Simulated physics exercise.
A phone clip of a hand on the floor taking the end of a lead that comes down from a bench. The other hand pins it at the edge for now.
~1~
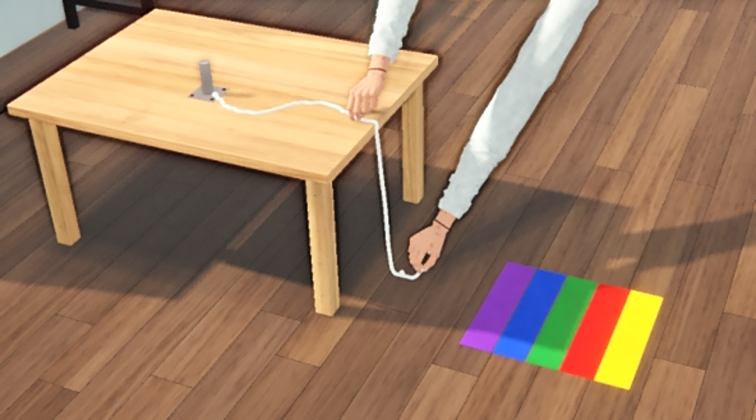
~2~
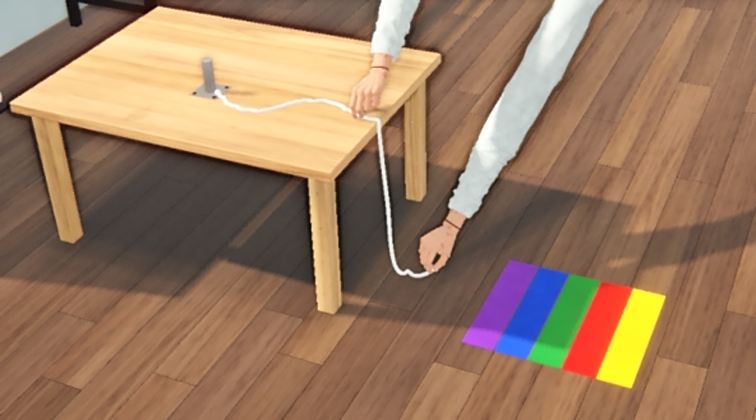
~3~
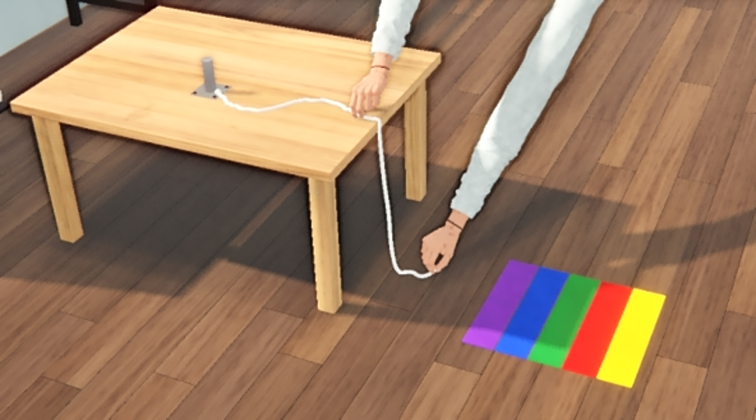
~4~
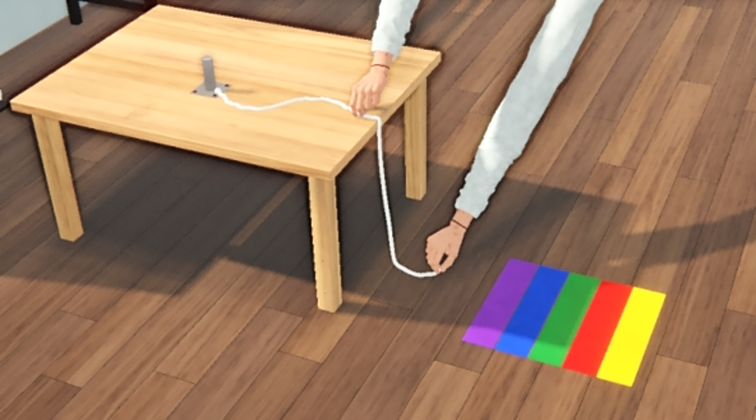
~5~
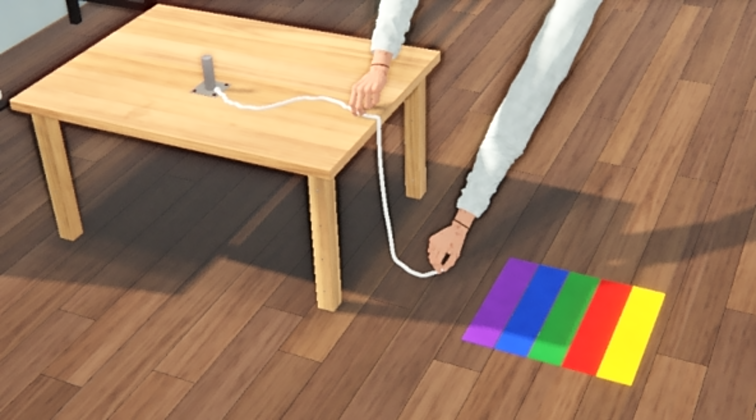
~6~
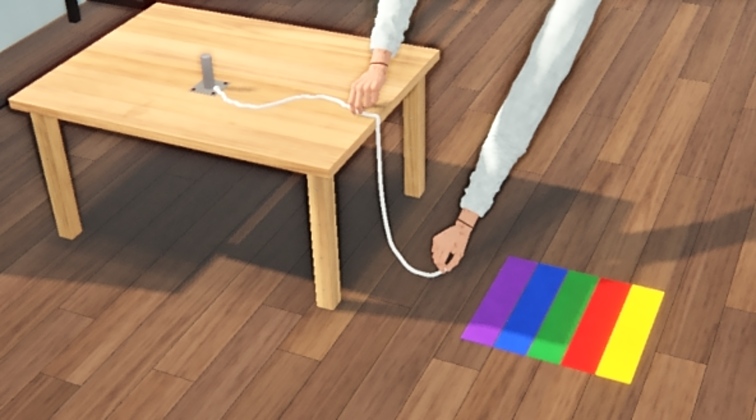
One hand pinning a white cord at a wooden table's edge while the other draws its low end slightly right.
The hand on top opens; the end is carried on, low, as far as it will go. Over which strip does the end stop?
Over green.
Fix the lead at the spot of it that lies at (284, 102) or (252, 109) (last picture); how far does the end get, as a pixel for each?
About (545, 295) and (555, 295).
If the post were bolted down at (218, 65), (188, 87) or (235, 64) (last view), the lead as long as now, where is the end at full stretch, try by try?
Try by try, around (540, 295), (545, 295) and (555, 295).
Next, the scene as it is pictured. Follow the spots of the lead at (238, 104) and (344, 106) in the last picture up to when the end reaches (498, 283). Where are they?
The first at (261, 93), the second at (369, 115).
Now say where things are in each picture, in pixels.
The first picture shows end (422, 270); purple (484, 332); blue (517, 340); green (550, 349); red (584, 358); yellow (619, 367).
The second picture shows end (432, 270); lead through (226, 104) (285, 106) (345, 110) (381, 147) (388, 206) (394, 260).
The third picture shows end (435, 270).
The fourth picture shows end (440, 270); lead through (227, 102) (285, 104) (346, 108) (380, 145) (386, 204) (394, 259).
The fifth picture shows end (442, 270).
The sixth picture shows end (446, 270); lead through (225, 100) (284, 102) (344, 106) (379, 143) (382, 201) (399, 256).
A little later, end near (498, 283); over purple.
Next, end near (543, 293); over blue.
When it is tight, end near (570, 300); over green. The end stops over the green strip.
